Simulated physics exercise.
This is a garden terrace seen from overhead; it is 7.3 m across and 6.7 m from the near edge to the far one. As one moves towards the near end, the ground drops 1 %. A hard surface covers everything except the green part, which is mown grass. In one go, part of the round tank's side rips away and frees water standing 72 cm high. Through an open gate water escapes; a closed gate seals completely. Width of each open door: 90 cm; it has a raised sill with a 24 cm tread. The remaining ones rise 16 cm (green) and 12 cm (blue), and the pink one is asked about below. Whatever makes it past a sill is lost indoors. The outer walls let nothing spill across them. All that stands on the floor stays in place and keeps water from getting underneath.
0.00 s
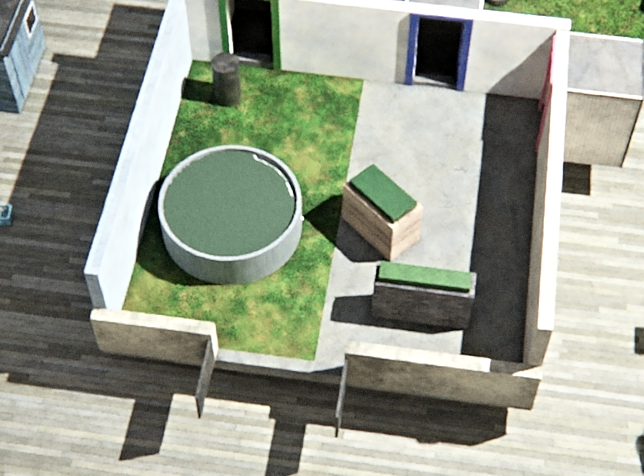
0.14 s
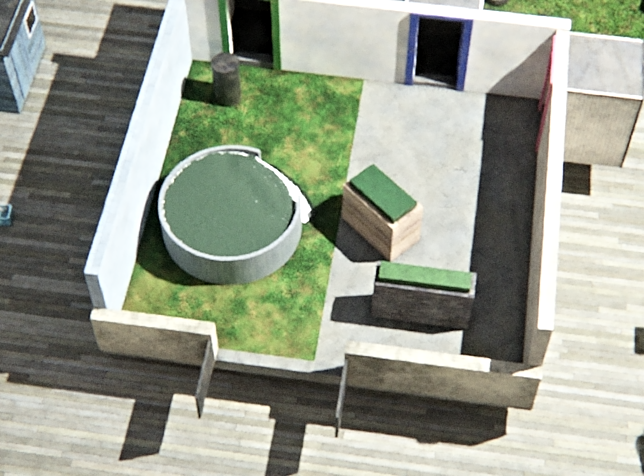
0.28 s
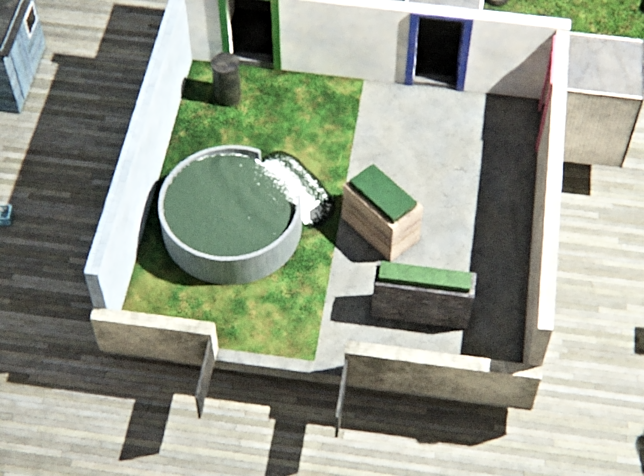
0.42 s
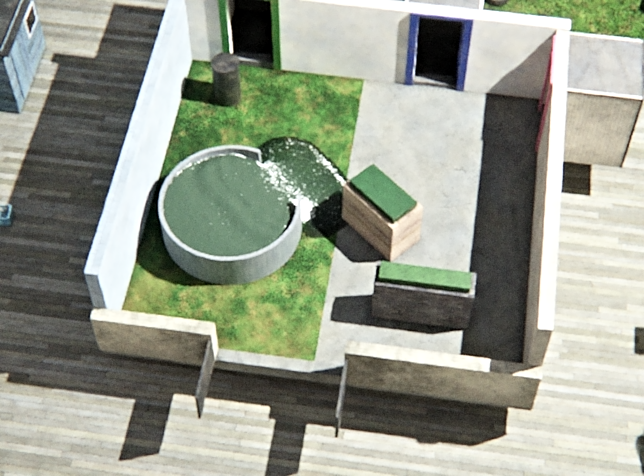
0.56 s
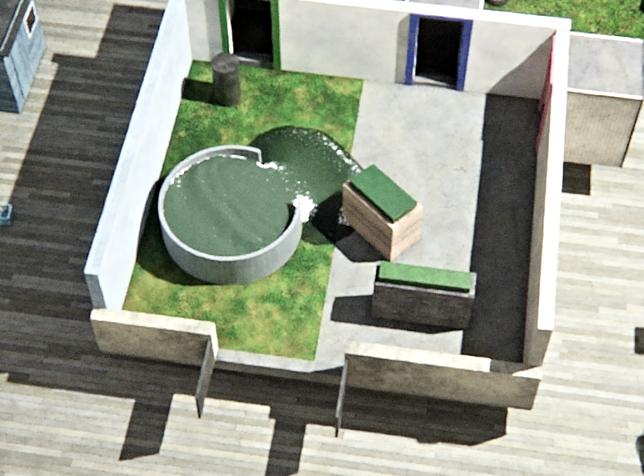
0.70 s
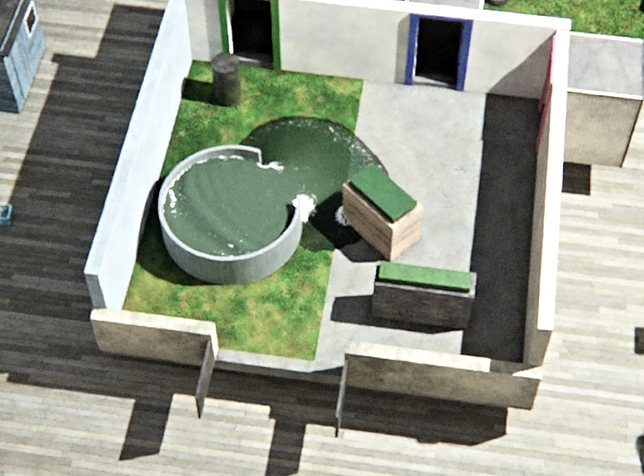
A round tank of green water stood still in a walled garden, then its far right side broke open and water gushed out, foaming at first, and spread across the grass onto the paving.
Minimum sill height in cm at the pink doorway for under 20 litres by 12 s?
Roughly 26 cm.
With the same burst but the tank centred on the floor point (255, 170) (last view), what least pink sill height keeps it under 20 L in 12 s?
It should be around 32 cm high.
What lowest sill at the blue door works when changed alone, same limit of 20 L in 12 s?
Blue door, minimum about 16 cm.
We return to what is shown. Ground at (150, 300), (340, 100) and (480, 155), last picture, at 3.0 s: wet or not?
Point by point, the first is spared, the second awash and the third awash.
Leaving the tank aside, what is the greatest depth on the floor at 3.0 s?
Max depth: Around 40 cm.
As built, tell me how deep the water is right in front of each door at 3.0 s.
Door depths (cm): Pink = 33, green = 7, blue = 21.
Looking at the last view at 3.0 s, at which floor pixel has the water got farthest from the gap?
(537, 100).
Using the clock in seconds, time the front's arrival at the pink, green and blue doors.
Pink at 2.2 s, green at 2.6 s, blue at 1.6 s.
After 1.4 s water covers 30 % of the floor, deepest (34 cm) near (296, 192); it has not reached the pink door.
After 3.0 s water covers 55 % of the floor, deepest (40 cm) near (537, 100); 33 cm at the pink door, 4 litres in over its 25 cm sill.
After 12.0 s water covers 100 % of the floor, deepest (14 cm) near (496, 385); 4 cm at the pink door, 25 litres in over its 25 cm sill.
At the pink door as built, the water arrived by 2.2 s and peaked near 33 cm at 3.2 s.
With a sill of 23.5 cm, 33 litres would have come in within the 12 s; with 31.5 cm, 5 litres. So under 20 litres takes about 26 cm.
